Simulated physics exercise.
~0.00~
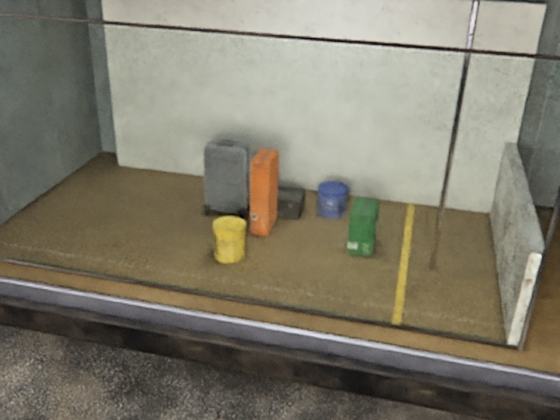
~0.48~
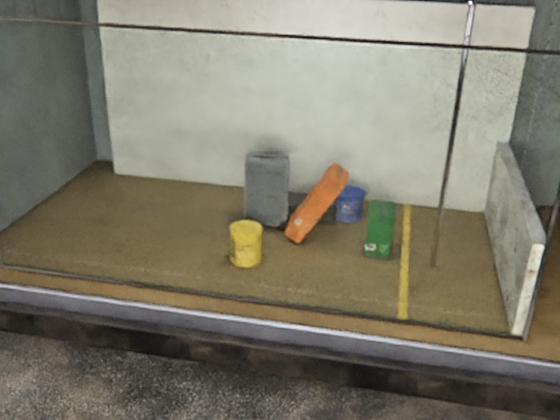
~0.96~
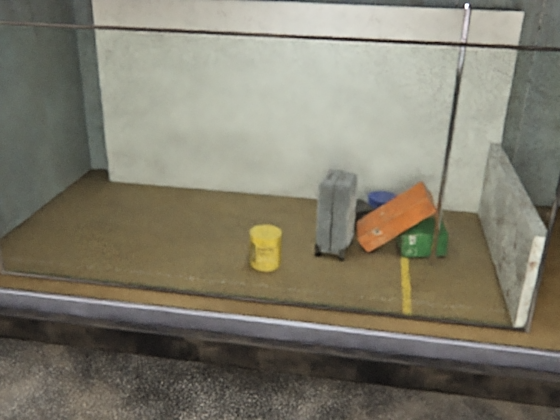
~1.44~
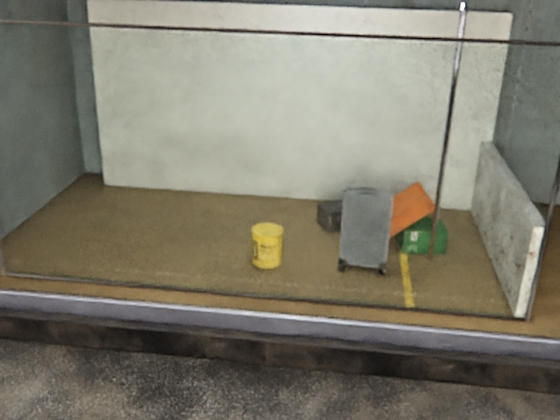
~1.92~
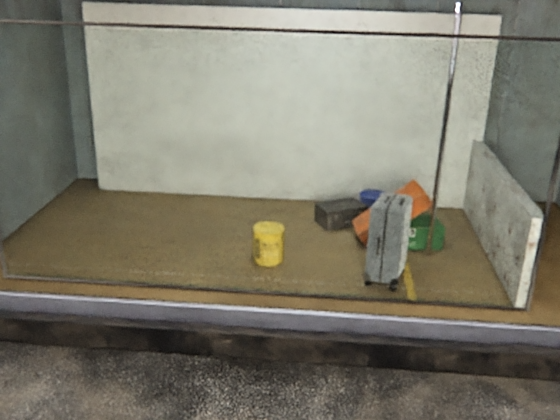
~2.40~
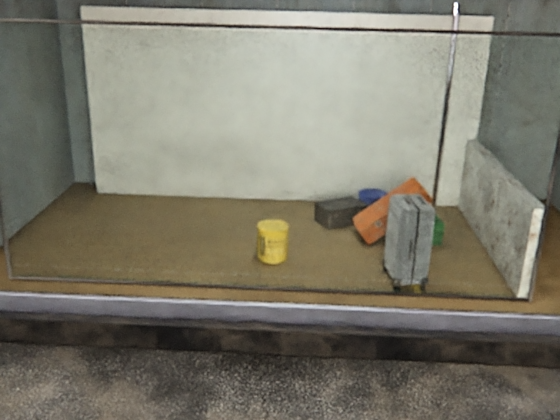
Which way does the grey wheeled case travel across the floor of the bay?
The grey wheeled case moves to the right, staying upright as it rolls.
